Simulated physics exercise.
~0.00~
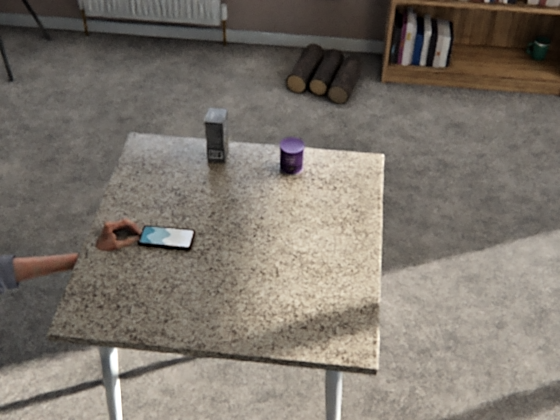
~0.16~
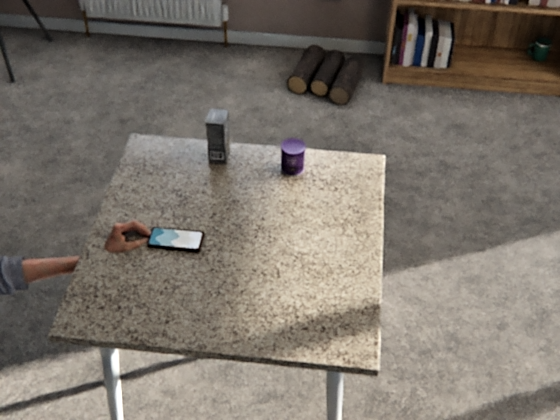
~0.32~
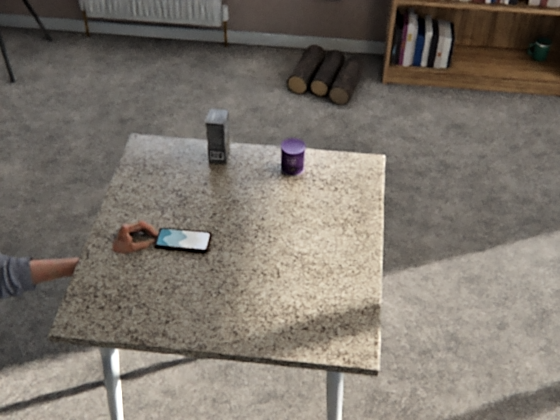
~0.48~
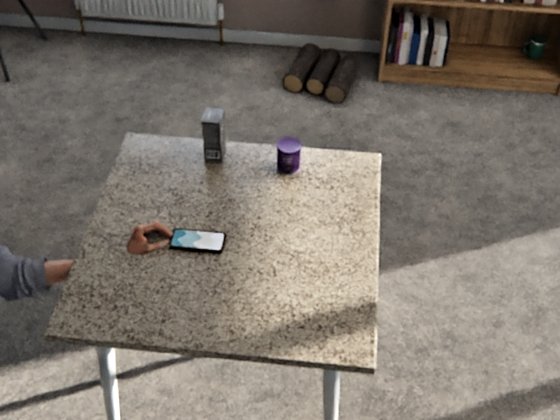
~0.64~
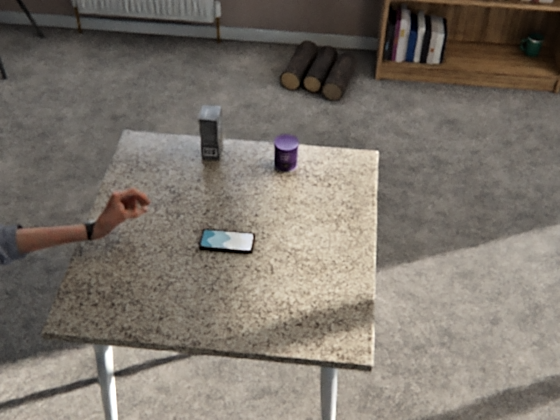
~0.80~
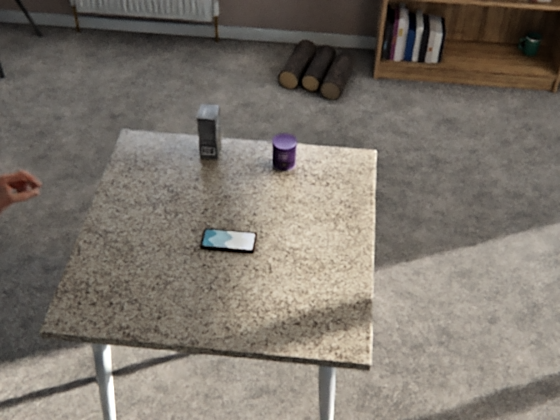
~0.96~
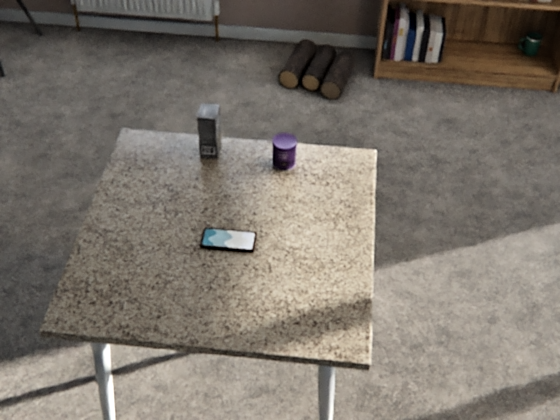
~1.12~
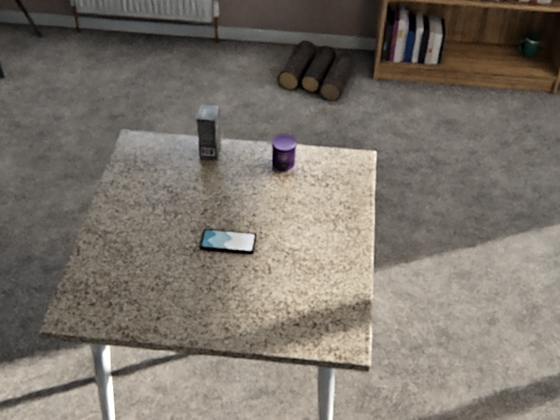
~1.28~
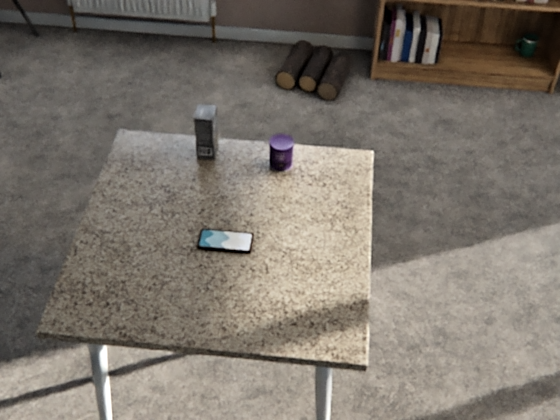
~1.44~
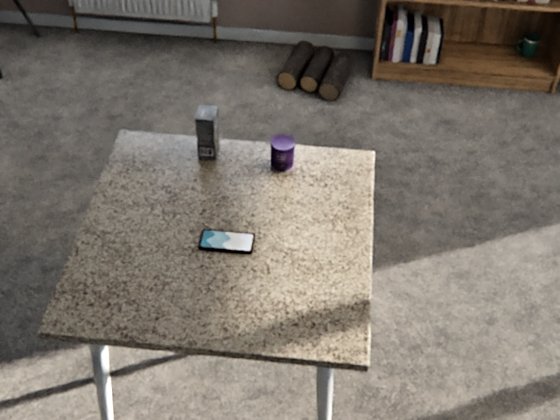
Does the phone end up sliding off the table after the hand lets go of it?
No, the phone slides only a little farther and comes to rest on the table.
